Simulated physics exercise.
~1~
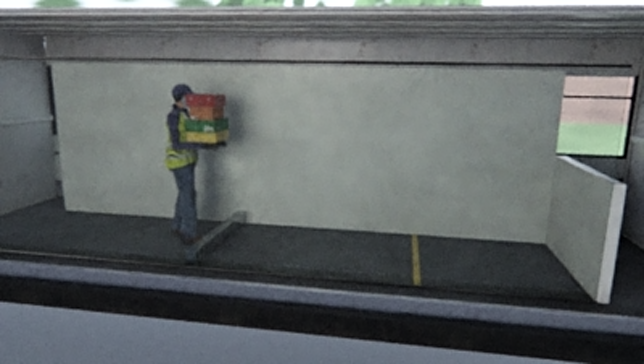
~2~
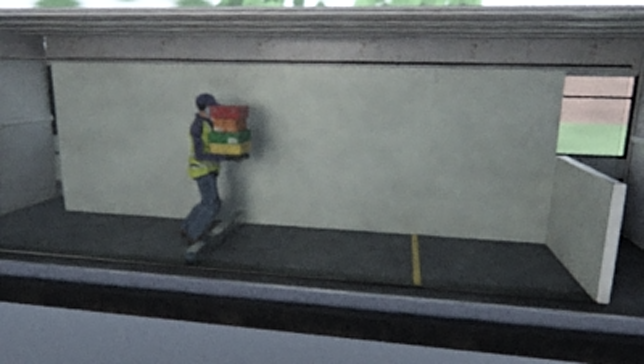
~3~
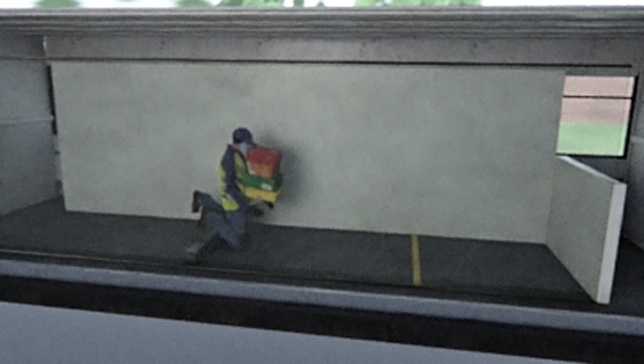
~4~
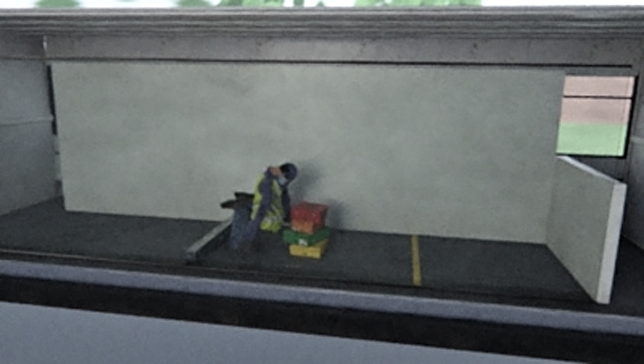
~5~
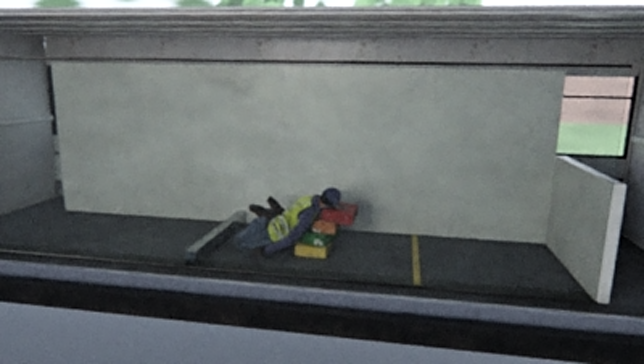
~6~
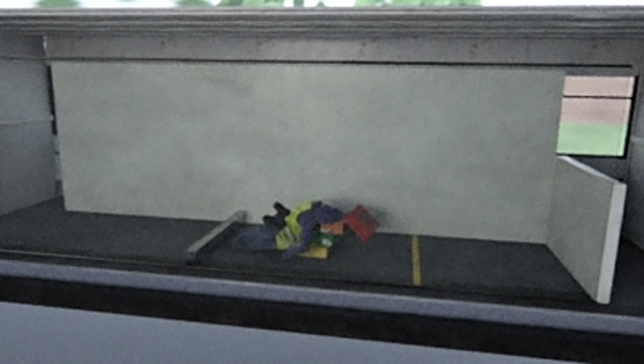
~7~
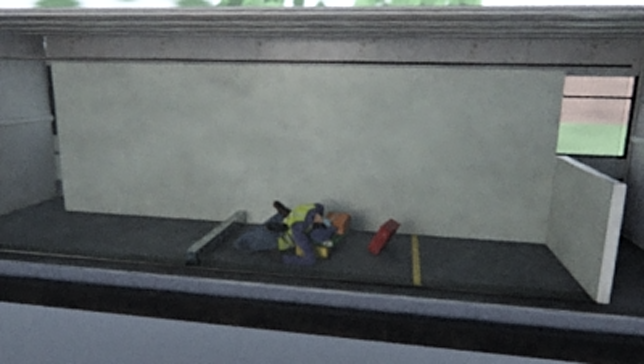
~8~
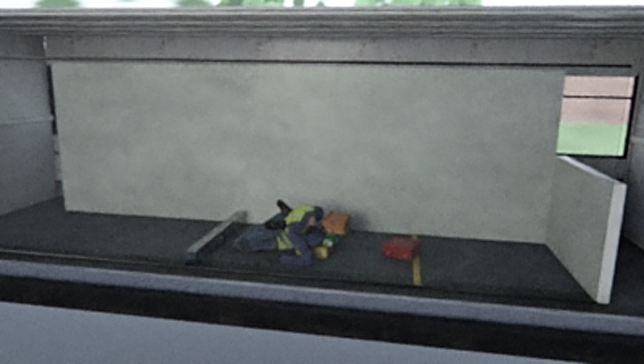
In a grey, walled bay, a person in a yellow vest carrying stacked boxes pitched right over a low rail and fell face down onto them, while the red box tumbled ahead, stopping at the yellow line as the others stayed short.
